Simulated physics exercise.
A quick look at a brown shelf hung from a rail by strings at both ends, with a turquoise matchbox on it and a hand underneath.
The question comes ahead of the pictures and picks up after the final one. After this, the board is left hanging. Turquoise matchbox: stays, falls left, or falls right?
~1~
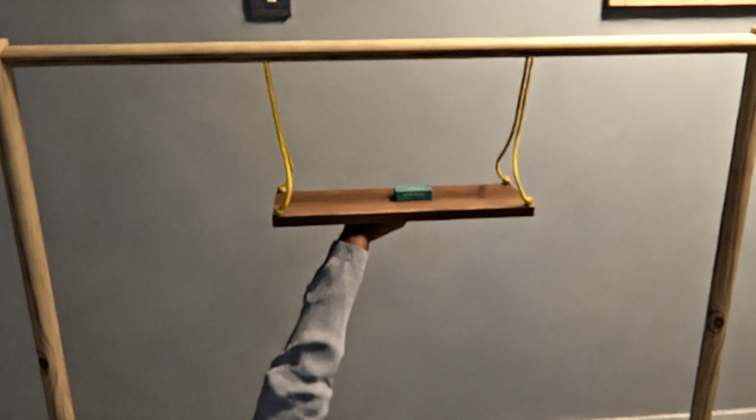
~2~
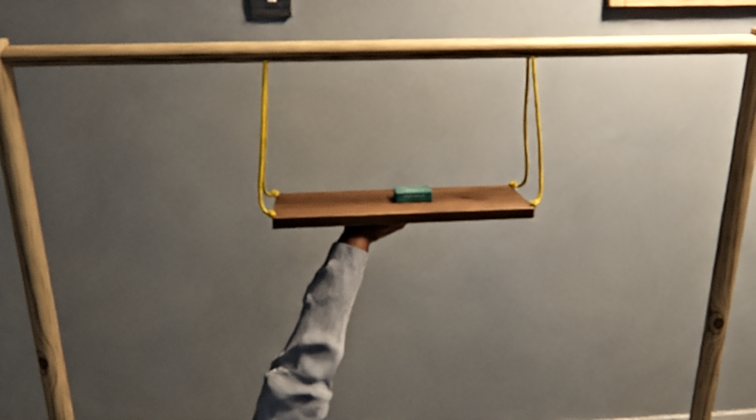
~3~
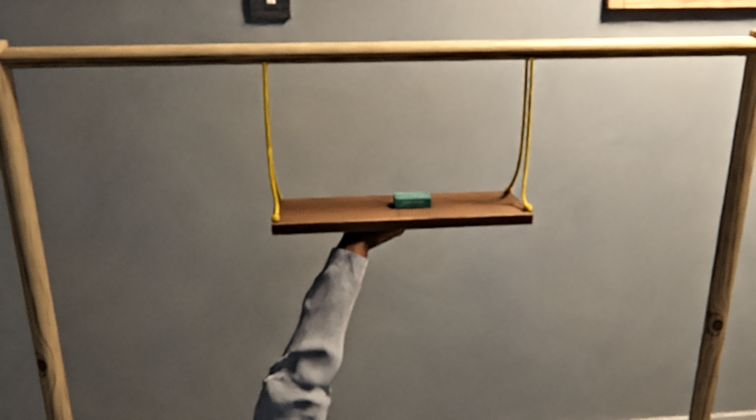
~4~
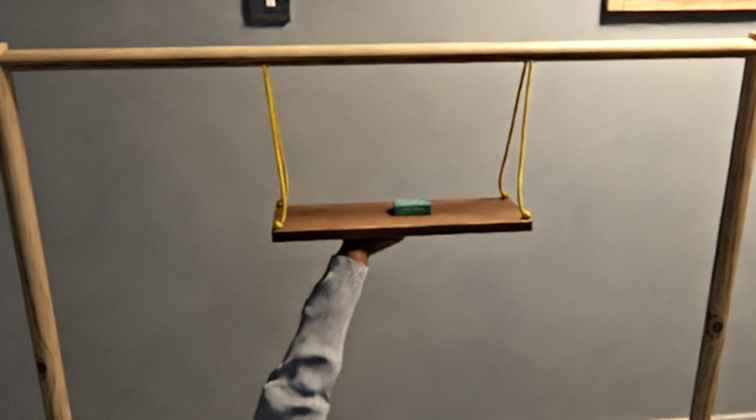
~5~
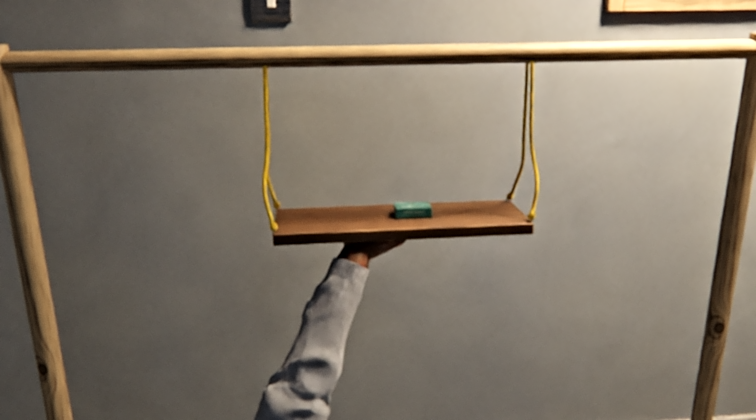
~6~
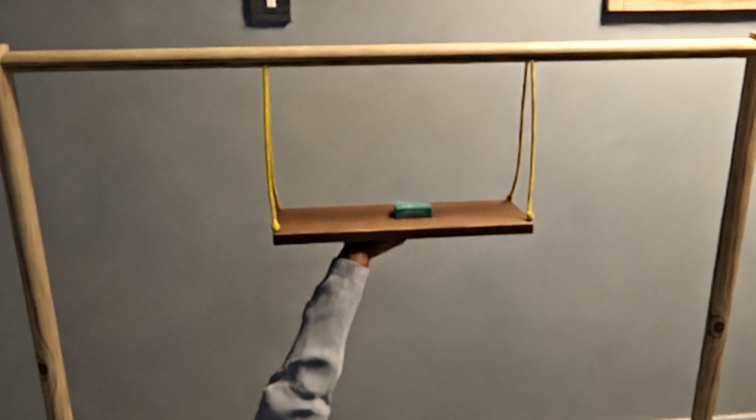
Stays.
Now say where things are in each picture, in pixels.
The first frame shows turquoise matchbox (413, 193); brown shelf (406, 217).
The second frame shows turquoise matchbox (413, 194).
The third frame shows turquoise matchbox (412, 201).
The fourth frame shows turquoise matchbox (412, 207); brown shelf (405, 232).
The fifth frame shows turquoise matchbox (413, 210).
The sixth frame shows turquoise matchbox (413, 210); brown shelf (406, 234); left strings almost straight; right strings almost straight.
Then, 0.28 s past the final frame, board level; matchbox on the board near (413, 212).
Then, 0.58 s past the final frame, board level; matchbox on the board near (413, 213).
When it is over, board level; matchbox on the board near (413, 213). The turquoise matchbox keeps its place.
